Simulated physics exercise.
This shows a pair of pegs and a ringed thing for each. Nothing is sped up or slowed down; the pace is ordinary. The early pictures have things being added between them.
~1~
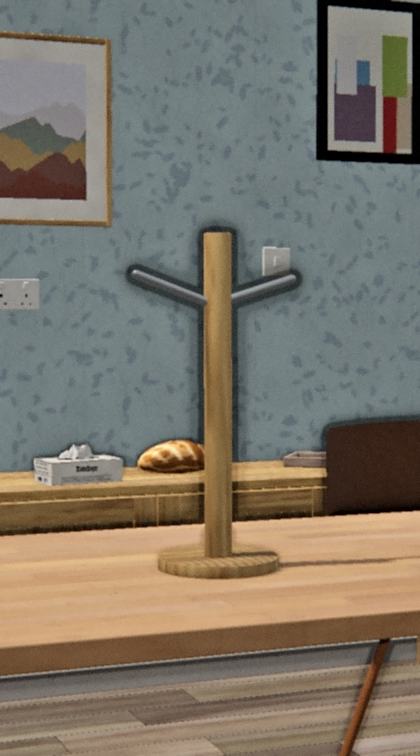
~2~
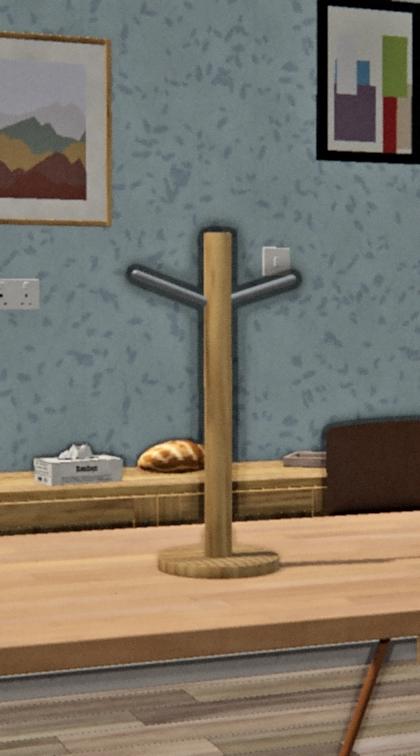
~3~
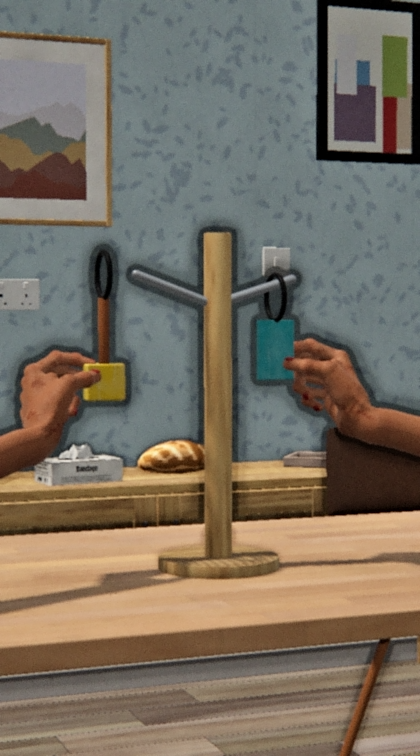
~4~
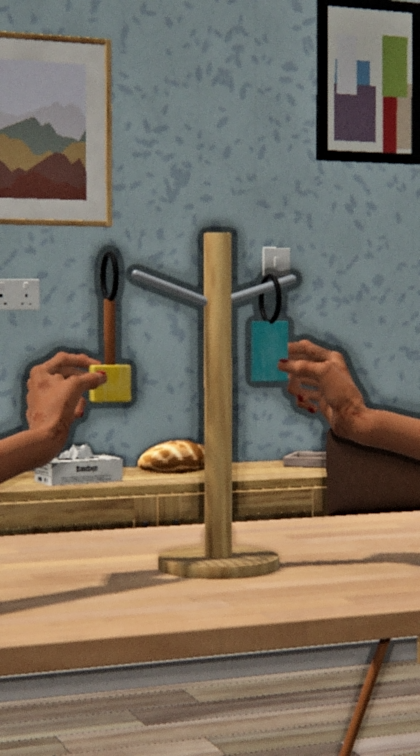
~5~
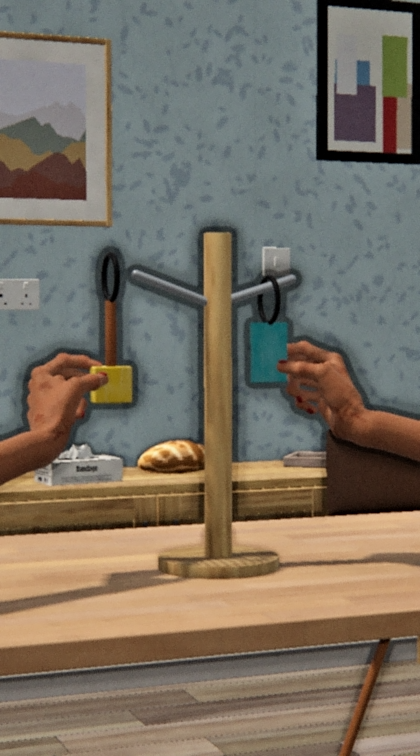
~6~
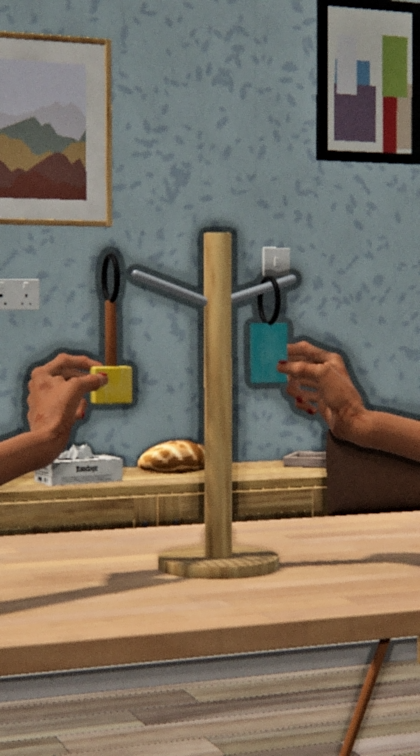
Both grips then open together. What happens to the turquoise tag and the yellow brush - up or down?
Outcome: The turquoise tag up, the yellow brush down.
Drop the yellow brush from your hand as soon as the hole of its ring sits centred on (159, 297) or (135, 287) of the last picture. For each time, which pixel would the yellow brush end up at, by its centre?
About (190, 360), then about (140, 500).
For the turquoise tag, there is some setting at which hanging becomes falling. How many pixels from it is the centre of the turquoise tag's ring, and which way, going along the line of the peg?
Shift: 24 px, direction right.
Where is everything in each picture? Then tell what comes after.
In the first frame, peg stand (216, 401).
In the second frame, peg stand (216, 401).
In the third frame, still on the way; turquoise tag (275, 326); peg stand (216, 401).
In the fourth frame, still on the way; yellow brush (110, 326); peg stand (216, 401).
In the fifth frame, still on the way; turquoise tag (269, 328); peg stand (216, 401).
In the sixth frame, in place, still held; turquoise tag (269, 329); yellow brush (111, 327); peg stand (216, 401).
Then, 0.16 s after the last picture, turquoise tag tipped 10° from how it was near (263, 333); yellow brush falling near (111, 383).
At rest, the turquoise tag stays on its peg, near (249, 338); the yellow brush falls off, near (112, 501).
